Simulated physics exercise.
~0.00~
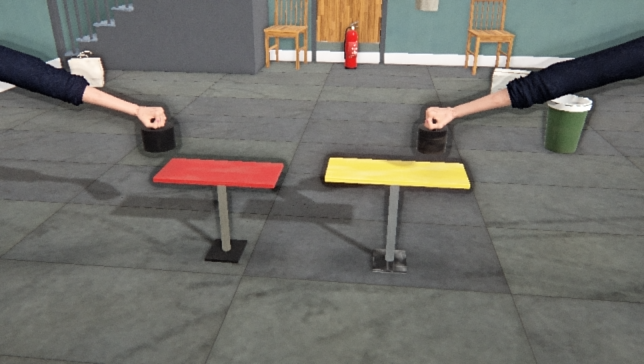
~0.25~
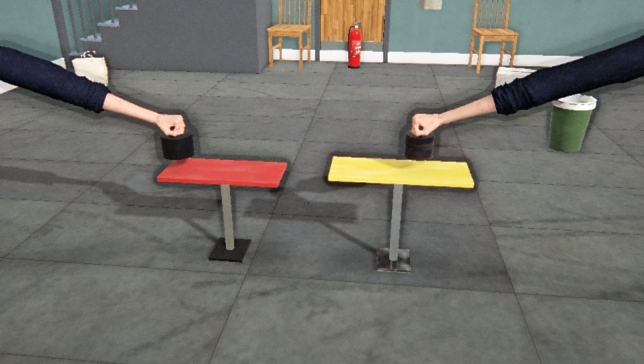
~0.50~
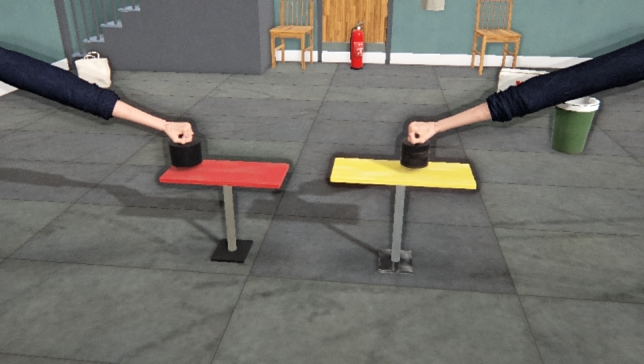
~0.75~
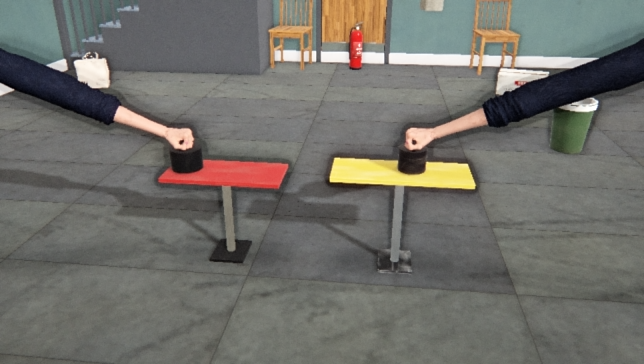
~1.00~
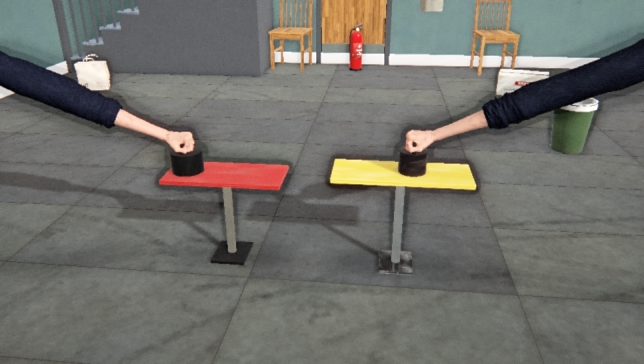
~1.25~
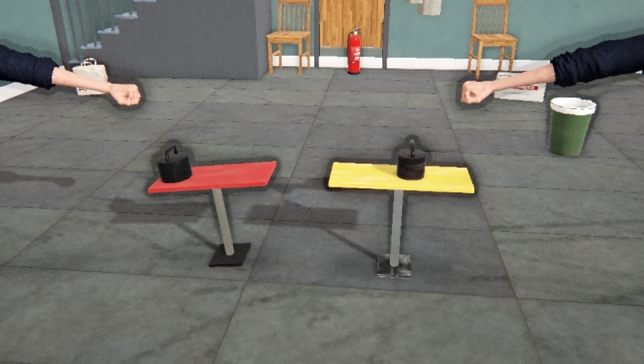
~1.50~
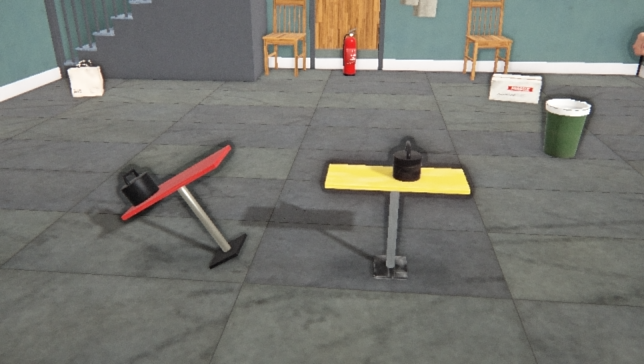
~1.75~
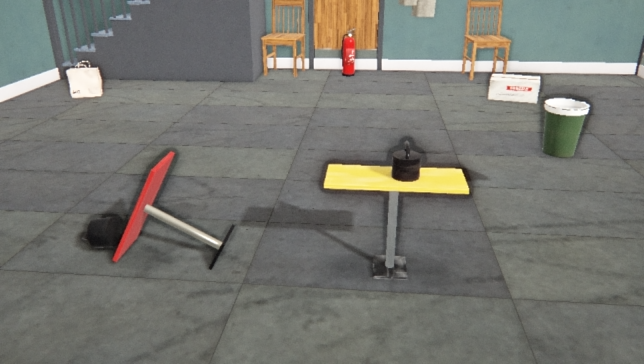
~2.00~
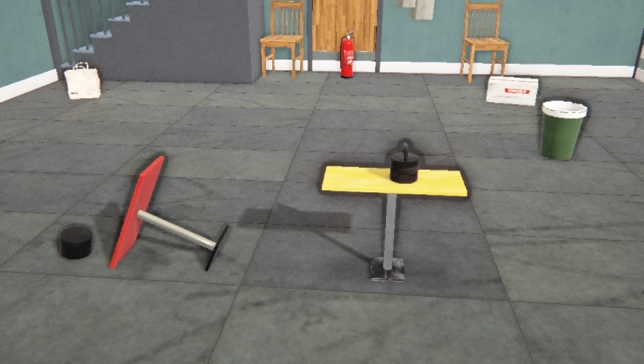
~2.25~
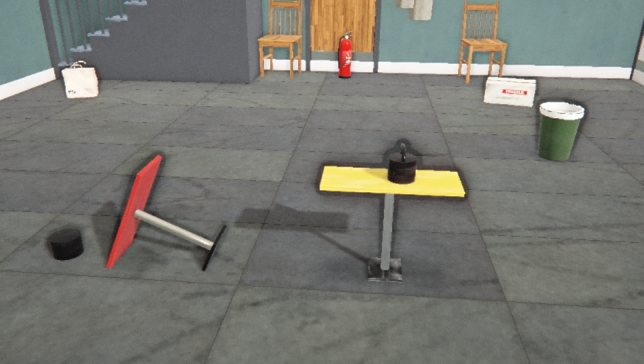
Two hands set black objects on small tables; the red one topples, the yellow stays.
